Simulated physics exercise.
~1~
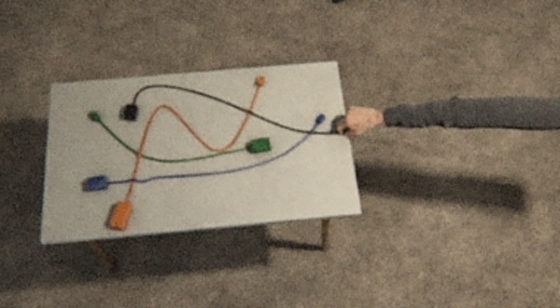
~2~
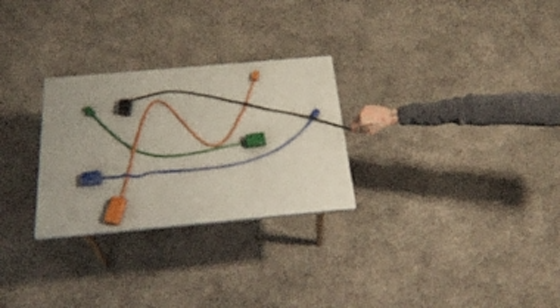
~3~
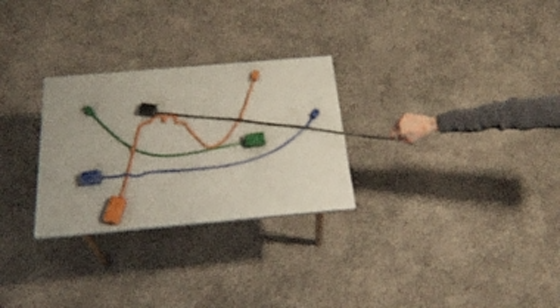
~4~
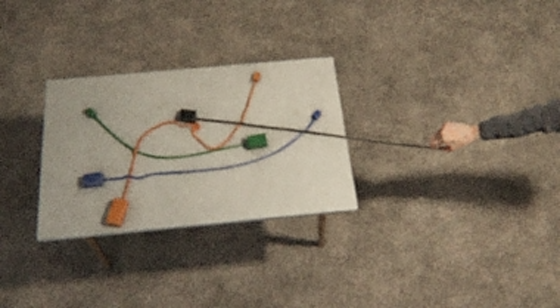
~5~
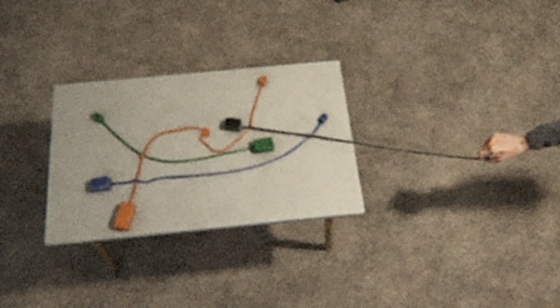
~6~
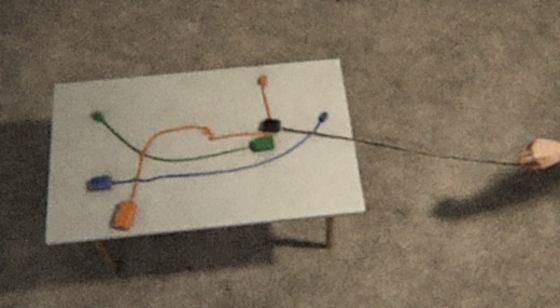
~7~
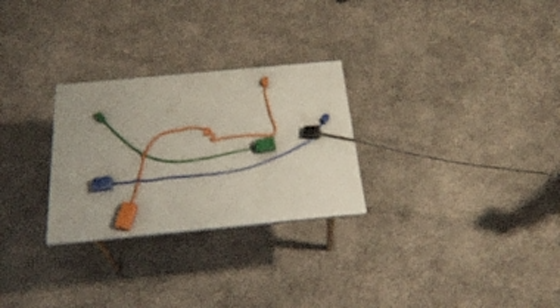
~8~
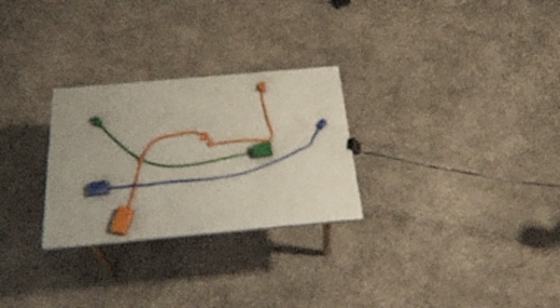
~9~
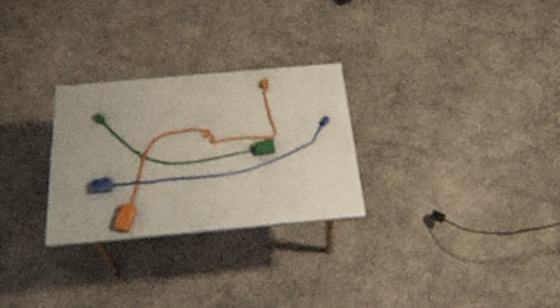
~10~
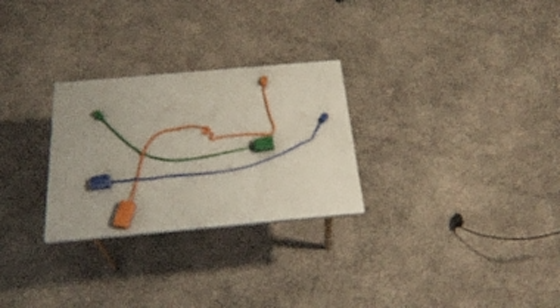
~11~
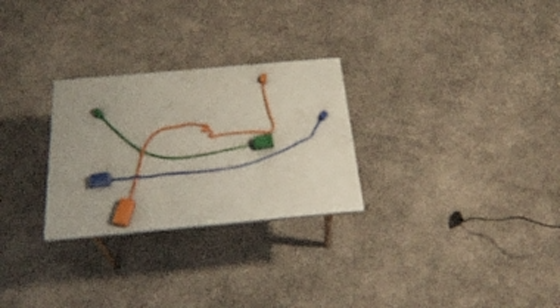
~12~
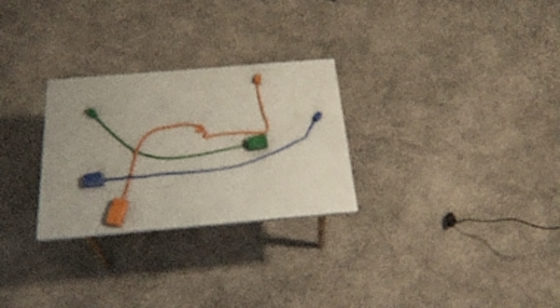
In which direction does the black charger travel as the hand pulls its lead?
The black charger moves to the right across the desk.
